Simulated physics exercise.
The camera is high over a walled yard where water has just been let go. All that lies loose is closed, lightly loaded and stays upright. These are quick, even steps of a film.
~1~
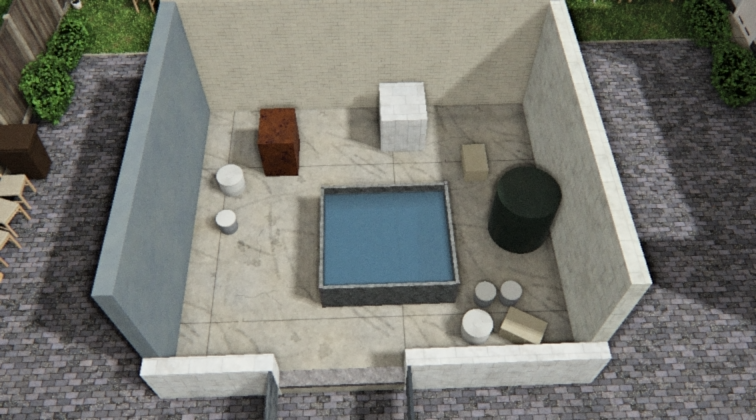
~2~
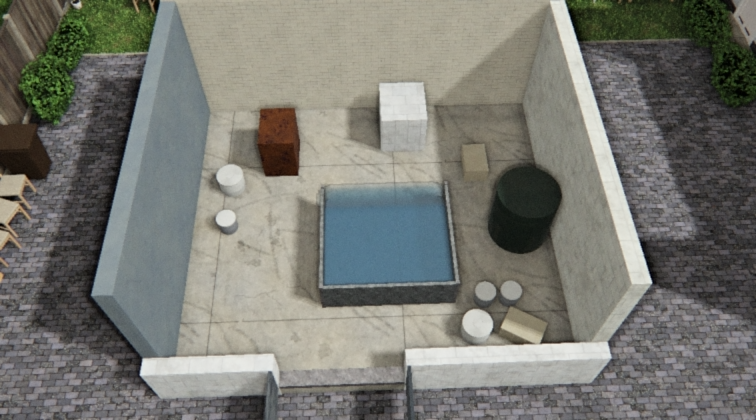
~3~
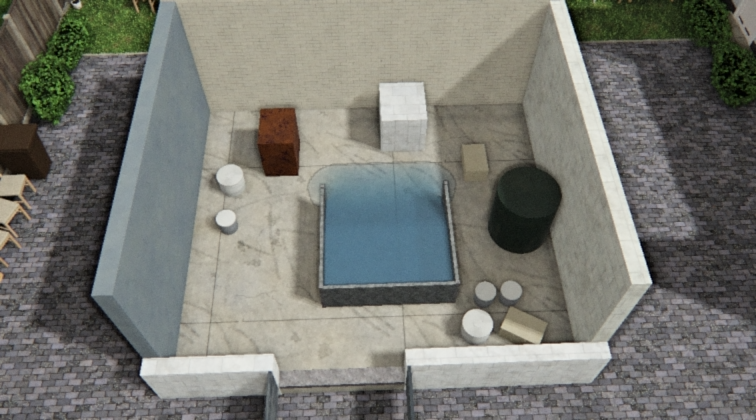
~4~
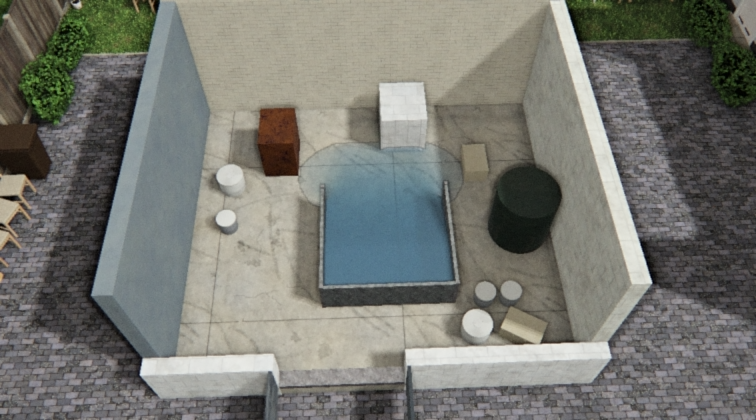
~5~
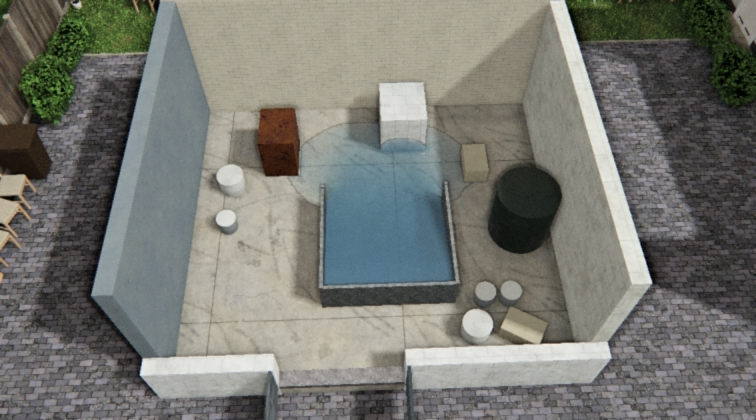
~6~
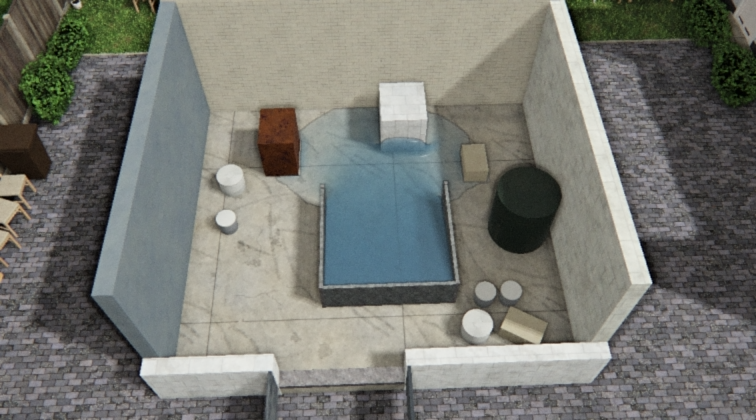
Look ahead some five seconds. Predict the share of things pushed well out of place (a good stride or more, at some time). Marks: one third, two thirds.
That comes to between one and two thirds.
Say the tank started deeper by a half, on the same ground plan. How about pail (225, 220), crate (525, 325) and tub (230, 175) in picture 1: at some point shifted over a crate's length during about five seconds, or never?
In turn: Moved that far, short of that, that far or more.
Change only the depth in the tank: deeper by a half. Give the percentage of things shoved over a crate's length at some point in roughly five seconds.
About 60 per cent.
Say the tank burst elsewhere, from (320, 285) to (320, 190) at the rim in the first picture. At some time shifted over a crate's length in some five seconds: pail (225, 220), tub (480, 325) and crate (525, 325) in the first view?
In that order: Pushed that far, short of that, not that far.
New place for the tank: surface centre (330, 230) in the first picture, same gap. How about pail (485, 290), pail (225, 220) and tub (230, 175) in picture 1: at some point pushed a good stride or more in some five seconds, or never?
One after the other: Not that far, moved that far, that far or more.
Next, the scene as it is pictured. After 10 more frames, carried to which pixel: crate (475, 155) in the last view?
Around (506, 164).
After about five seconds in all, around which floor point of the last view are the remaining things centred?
Roughly at (428, 293).
A moment on, 0 of 7 are well off their spots; 0 afloat.
Next, 1 of 7 are well off their spots; 0 afloat.
Later, 1 of 7 are well off their spots; 1 afloat.
In the end, 3 of 7 are well off their spots, and 3 have been at some point; 1 afloat.
